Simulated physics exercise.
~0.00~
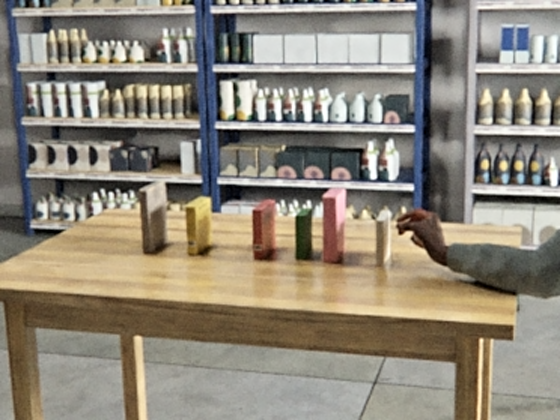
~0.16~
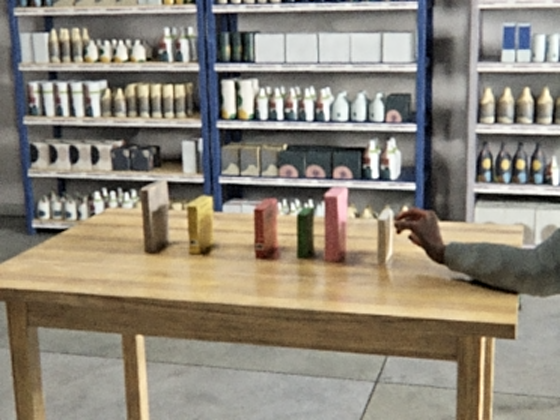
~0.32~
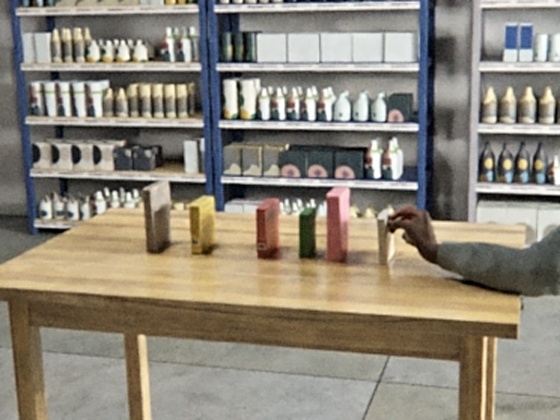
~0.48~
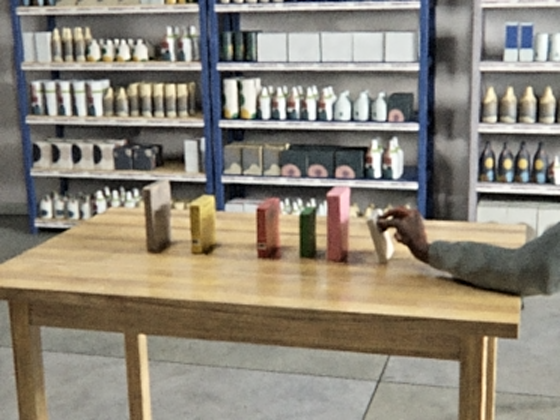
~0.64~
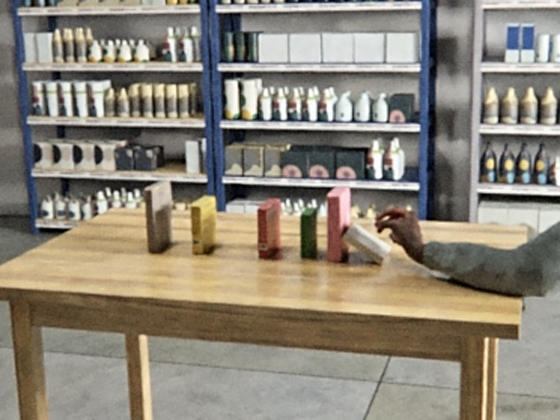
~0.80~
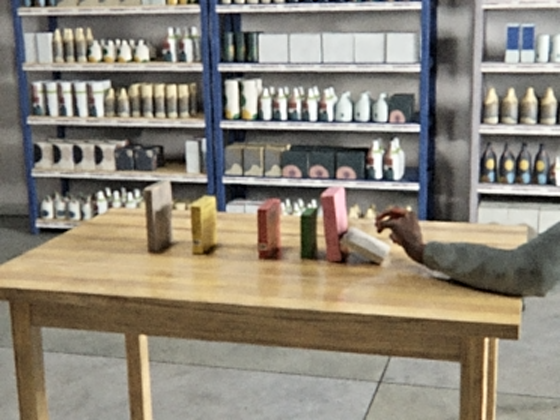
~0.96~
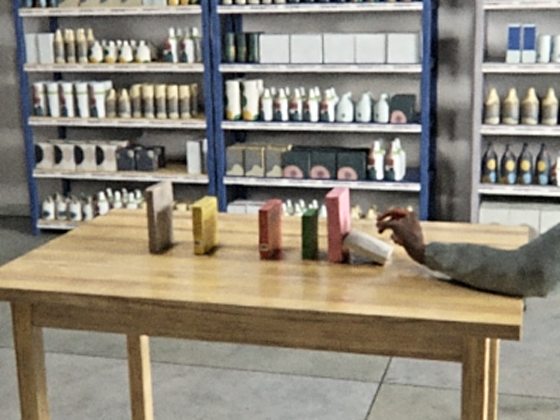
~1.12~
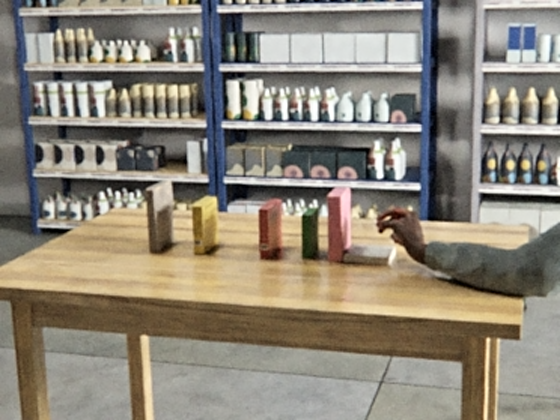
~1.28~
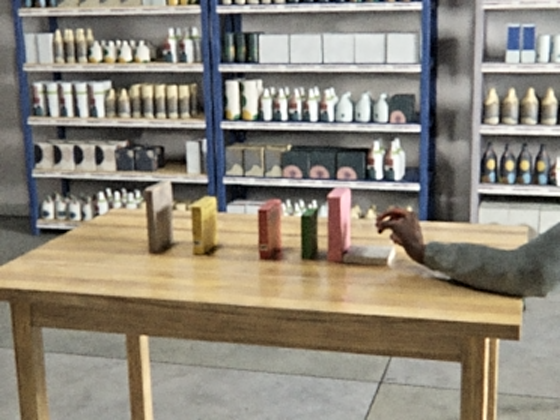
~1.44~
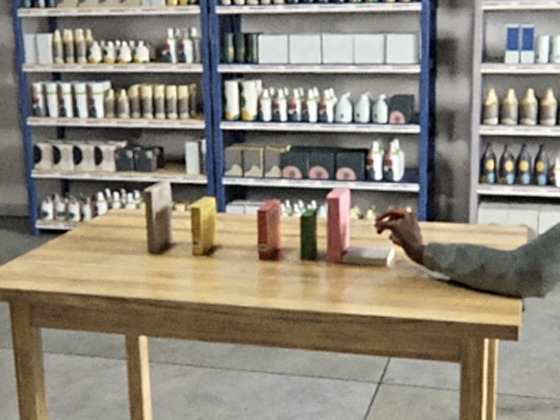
At first, six upright blocks and boards stand spaced along a wooden table in front of shop shelves, with a hand reaching in from the right beside the white block at that end. The hand tips the white block to the left, towards the others. It leans over and comes against the pink board, which tilts only very slightly. The hand stays still nearby as the white block slips down and settles flat on the table at the foot of the pink board. At the end, the grey, yellow, red, green and pink pieces are all still standing.
